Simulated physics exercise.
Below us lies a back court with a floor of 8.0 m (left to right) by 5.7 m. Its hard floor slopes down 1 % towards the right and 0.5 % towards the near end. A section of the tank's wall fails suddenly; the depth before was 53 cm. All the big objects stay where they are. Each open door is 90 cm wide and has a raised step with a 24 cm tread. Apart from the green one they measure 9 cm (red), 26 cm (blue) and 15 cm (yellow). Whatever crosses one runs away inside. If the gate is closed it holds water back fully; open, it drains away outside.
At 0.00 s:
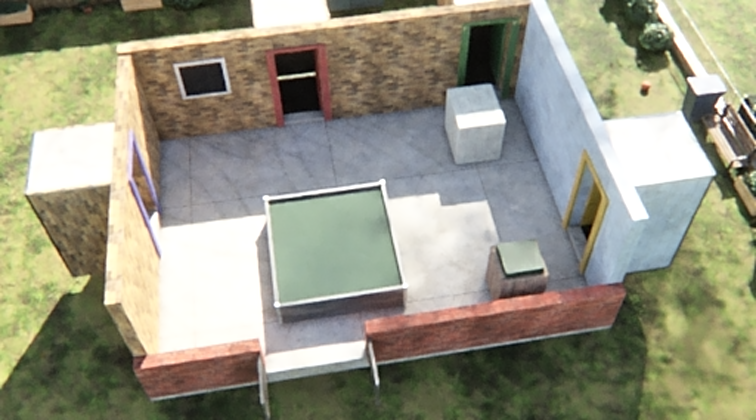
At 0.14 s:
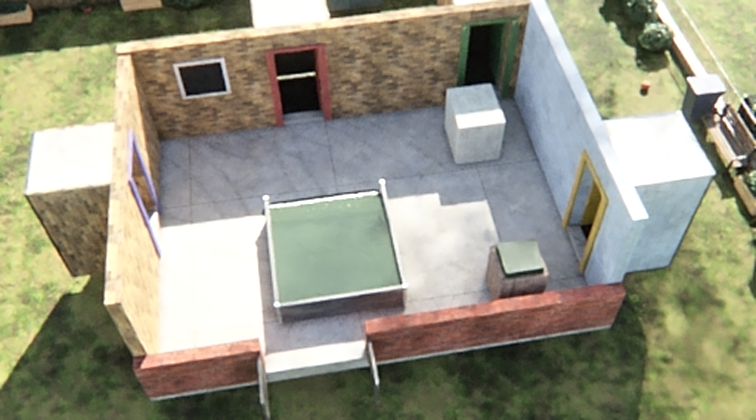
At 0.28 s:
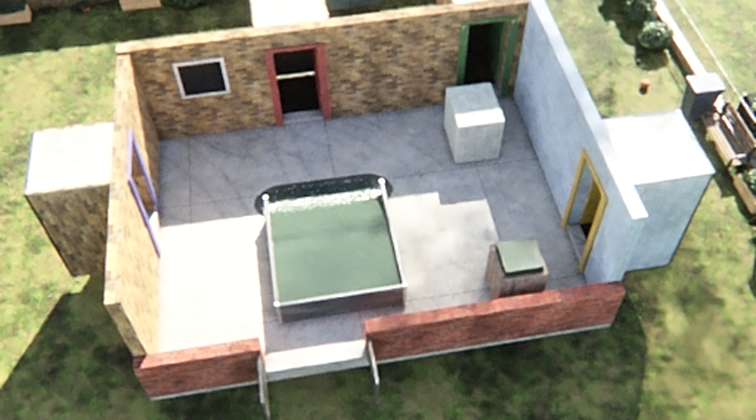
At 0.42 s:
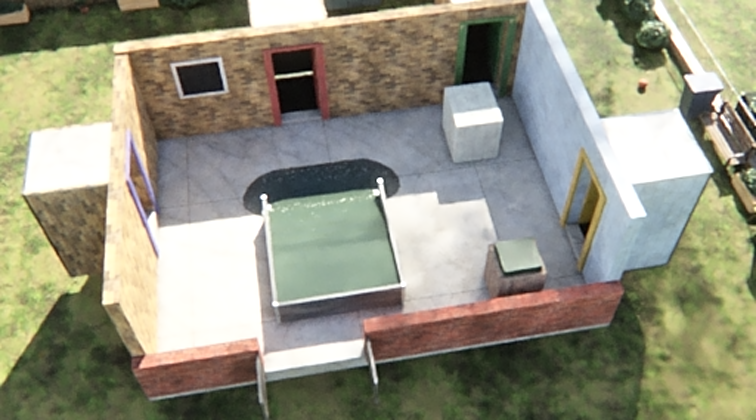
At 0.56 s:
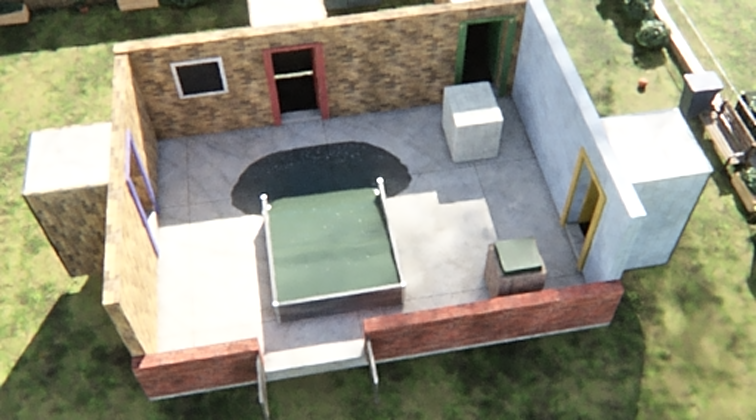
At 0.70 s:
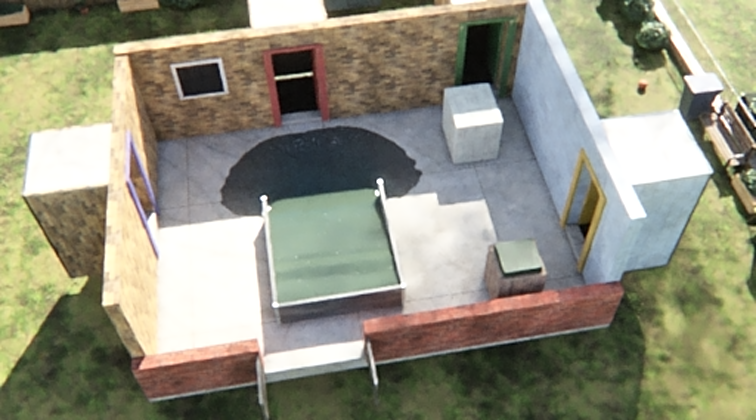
The clip opens on a walled court seen from above, with a full, still tank of greenish water on its pale floor. The tank's far side gives way and water pours out, spreading across the floor behind it in a dark, rounded pool that widens steadily toward the back wall.
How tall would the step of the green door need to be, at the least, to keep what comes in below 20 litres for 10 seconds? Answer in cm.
At least 11.5 cm or so.
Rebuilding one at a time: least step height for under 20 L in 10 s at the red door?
Roughly 28 cm at red.
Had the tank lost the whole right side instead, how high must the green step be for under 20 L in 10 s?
Then roughly 18 cm.
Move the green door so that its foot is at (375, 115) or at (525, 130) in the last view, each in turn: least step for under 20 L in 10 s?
About 19 and 11.0 cm.
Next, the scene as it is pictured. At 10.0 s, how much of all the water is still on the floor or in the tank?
About 82 per cent.
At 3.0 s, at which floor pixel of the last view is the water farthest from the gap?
Around (510, 100).
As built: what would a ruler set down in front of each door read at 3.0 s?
Depths in cm: Green 12, red 27, blue 0, yellow 0.
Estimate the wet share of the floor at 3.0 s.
Near 35 per cent is wet.
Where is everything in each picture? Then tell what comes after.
The first picture shows the tank at (333, 243) is whole and still, 53 cm deep; the green door at (485, 68) is dry.
In the second picture, the front is at a hidden place, 0.3 m from the gap on the far side; 0.6 m2 of floor is wet, 53 cm left at the back.
In the third picture, the gap is on the far side, the front 0.7 m out at (271, 190); the back of the tank holds 53 cm.
In the fourth picture, the front is at (341, 163), 1.2 m from the gap on the far side; 3.0 m2 of floor is wet, 53 cm left at the back.
In the fifth picture, water pours out on the far side and has run 1.7 m, to (280, 154); about 7 cm deep outside, 53 cm at the back.
In the sixth picture, the front is at (321, 132), 2.2 m from the gap on the far side; 6.5 m2 of floor is wet, 53 cm left at the back; 2.4 m in a straight line remain to the green door at (483, 67).
After 1.4 s water covers 30 % of the floor, deepest (30 cm) near (330, 123); it has not reached the green door.
After 3.0 s water covers 35 % of the floor, deepest (34 cm) near (510, 100); 12 cm at the green door, 0 litres in over its 22 cm step.
After 10.0 s water covers 95 % of the floor, deepest (14 cm) near (583, 310); 7 cm at the green door, 1 litre in over its 22 cm step.
At the green door as built, the water arrived by 2.1 s and peaked near 16 cm at 4.2 s.
With a step of 9.5 cm, 32 litres would have come in within the 10 s; with 13 cm, 14 litres. So under 20 litres takes about 11.5 cm.
